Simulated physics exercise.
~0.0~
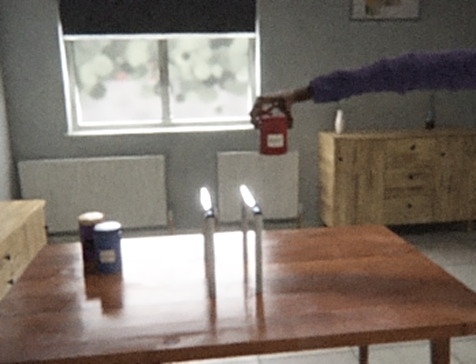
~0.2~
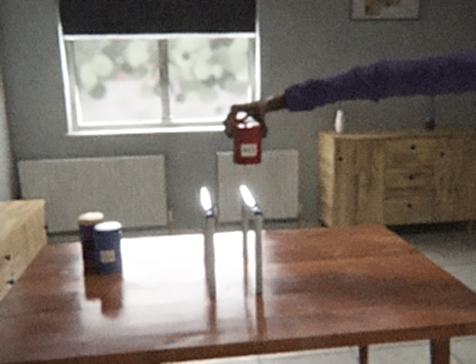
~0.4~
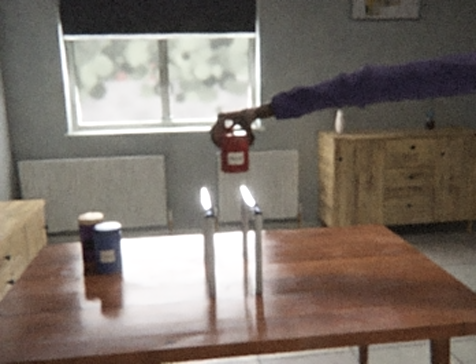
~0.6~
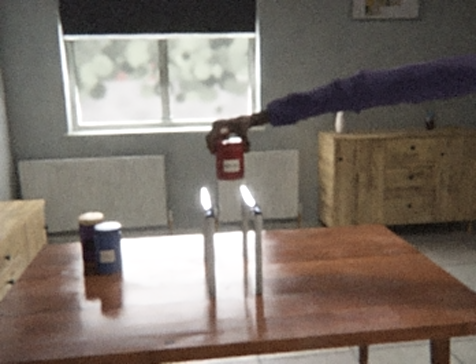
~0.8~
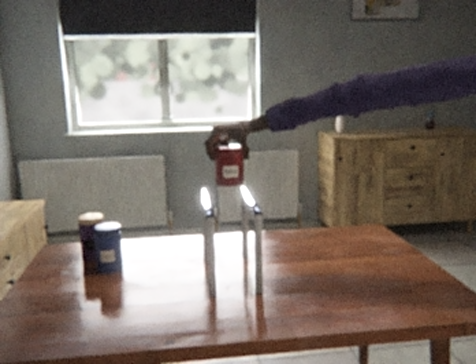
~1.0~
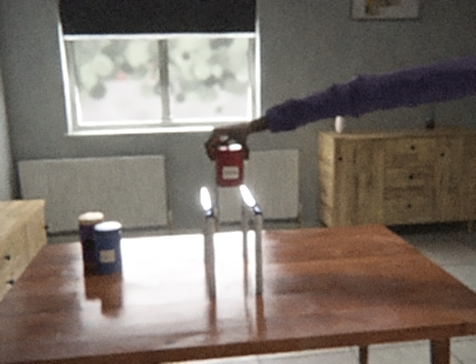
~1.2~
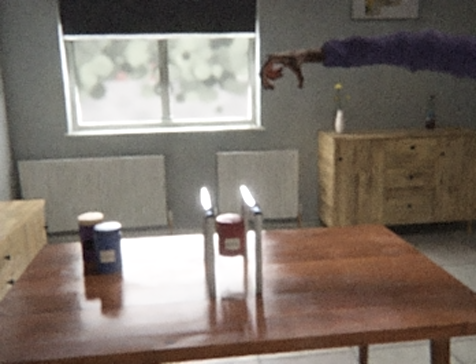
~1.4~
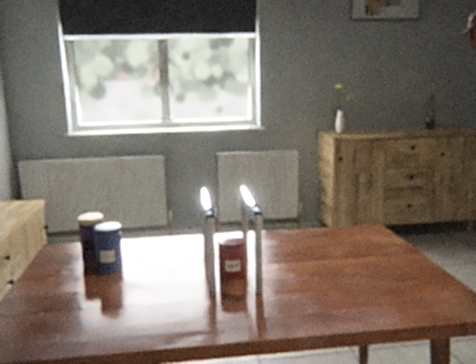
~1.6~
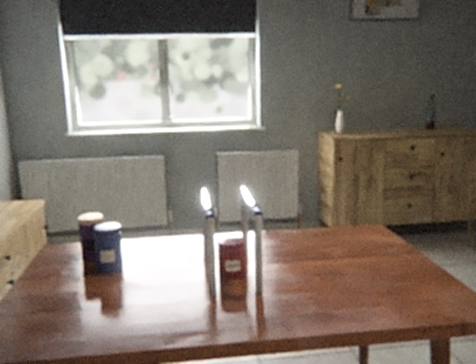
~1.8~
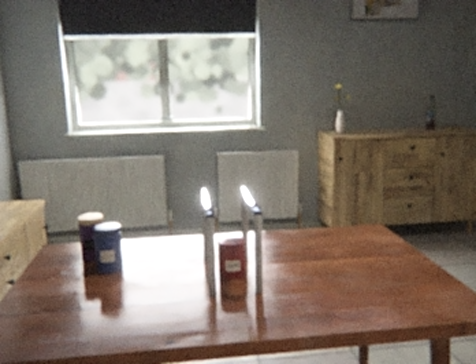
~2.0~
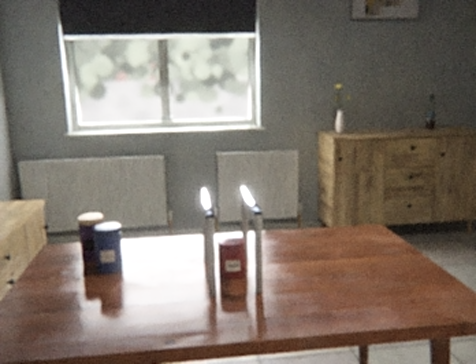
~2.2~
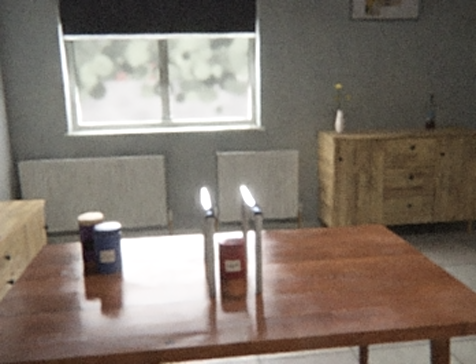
Red jar dropping upright through the gap between two ledges onto a wooden table after a purple-sleeved hand lowers and releases it.
